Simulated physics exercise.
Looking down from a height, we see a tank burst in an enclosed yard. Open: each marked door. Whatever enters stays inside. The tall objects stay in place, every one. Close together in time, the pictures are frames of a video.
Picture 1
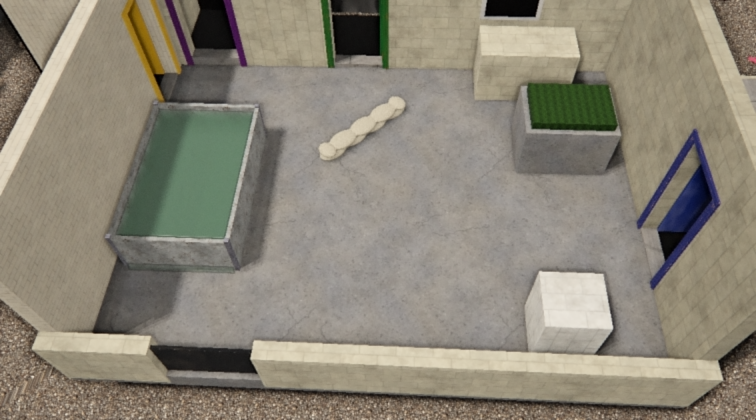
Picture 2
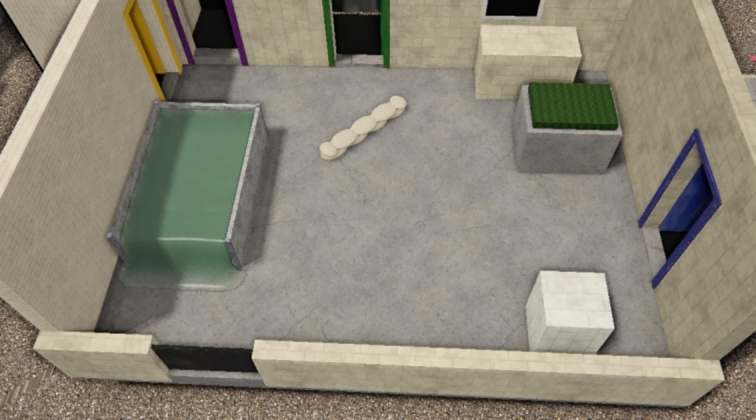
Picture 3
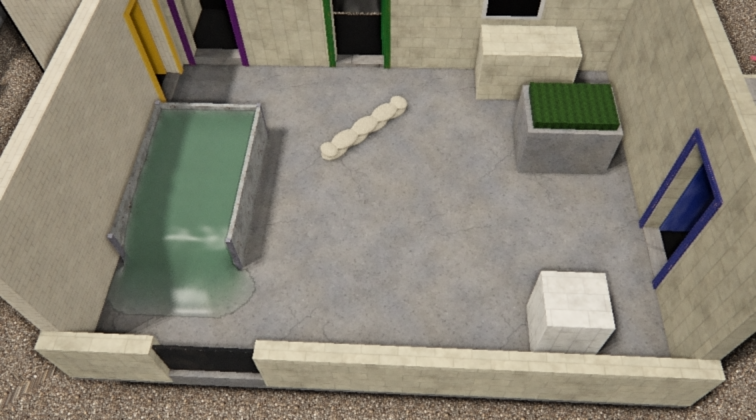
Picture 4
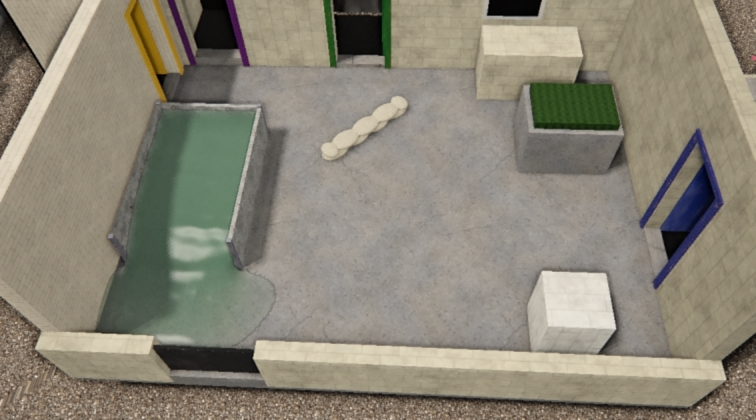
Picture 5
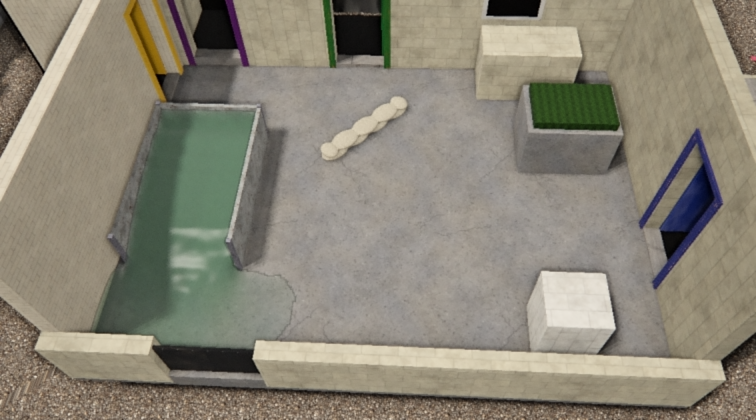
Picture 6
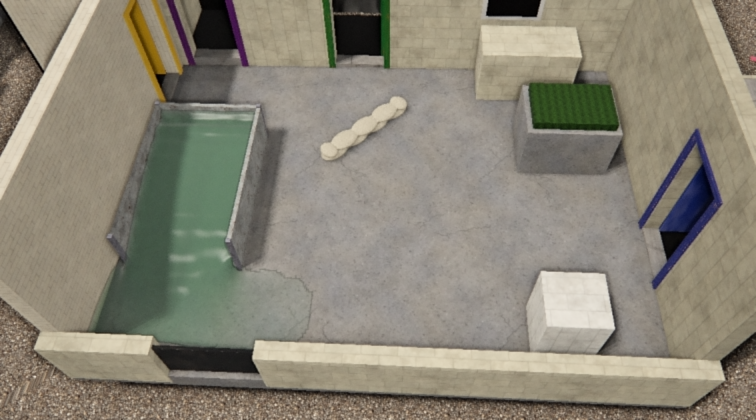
An enclosed yard with pale block walls and a grey stone floor is seen from high above. A grey tank of green water stands at left, a twisted cream roll lies near the middle, and pale blocks, a green-topped grey box and a blue-framed doorway are at right. The tank's near side opens and water pours toward the front wall, spreading rightward across the floor, while the camera stays practically still.
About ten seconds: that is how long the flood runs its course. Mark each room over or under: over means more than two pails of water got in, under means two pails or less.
Blue door: Over, yellow door: Under, purple door: Under, green door: Under.
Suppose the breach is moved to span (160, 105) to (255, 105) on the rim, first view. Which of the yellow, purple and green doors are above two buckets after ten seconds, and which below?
Yellow exceeds the limit, purple exceeds the limit, green exceeds the limit.
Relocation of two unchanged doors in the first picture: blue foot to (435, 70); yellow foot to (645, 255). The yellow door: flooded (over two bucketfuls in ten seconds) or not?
Answer: Yellow is flooded.
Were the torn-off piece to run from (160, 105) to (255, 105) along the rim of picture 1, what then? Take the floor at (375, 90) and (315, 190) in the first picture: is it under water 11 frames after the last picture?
In the order asked, I get drenched for the first and still bare for the second.
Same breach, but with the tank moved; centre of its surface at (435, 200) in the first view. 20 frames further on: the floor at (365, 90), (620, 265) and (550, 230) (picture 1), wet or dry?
Points in order: Not reached; inundated; inundated.
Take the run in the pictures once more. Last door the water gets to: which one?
It's the green door.
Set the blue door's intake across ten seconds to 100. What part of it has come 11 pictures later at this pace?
Something like 0 in a hundred.
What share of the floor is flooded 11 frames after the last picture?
I reckon 25 per cent or so.
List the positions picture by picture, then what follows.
Still water in the water tank at (190, 170), in the first frame.
Water pours out at (180, 255) and has run to (123, 269), in the second frame.
The front is at (110, 288), out from the gap at (181, 257), in the third frame.
Water pours out at (183, 258) and has run to (97, 330), in the fourth frame.
The front is at a hidden place, out from the gap at (182, 259), in the fifth frame.
The front is at a hidden place, out from the gap at (182, 259), in the sixth frame.
A moment on, water covers 15 % of the floor; the blue door not reached, the yellow door not reached, the purple door not reached, the green door not reached.
Next, water covers 25 % of the floor; the blue door not reached, the yellow door not reached, the purple door not reached, the green door not reached.
Then, water covers 55 % of the floor; the blue door wet at the sill, nothing in, the yellow door wet at the sill, nothing in, the purple door wet at the sill, nothing in, the green door not reached.
Later, water covers 80 % of the floor; the blue door over two buckets in, the yellow door under two buckets in, the purple door wet at the sill, nothing in, the green door wet at the sill, nothing in.
In the end, water covers 95 % of the floor; the blue door far over two buckets in, the yellow door under two buckets in, the purple door wet at the sill, nothing in, the green door wet at the sill, nothing in.
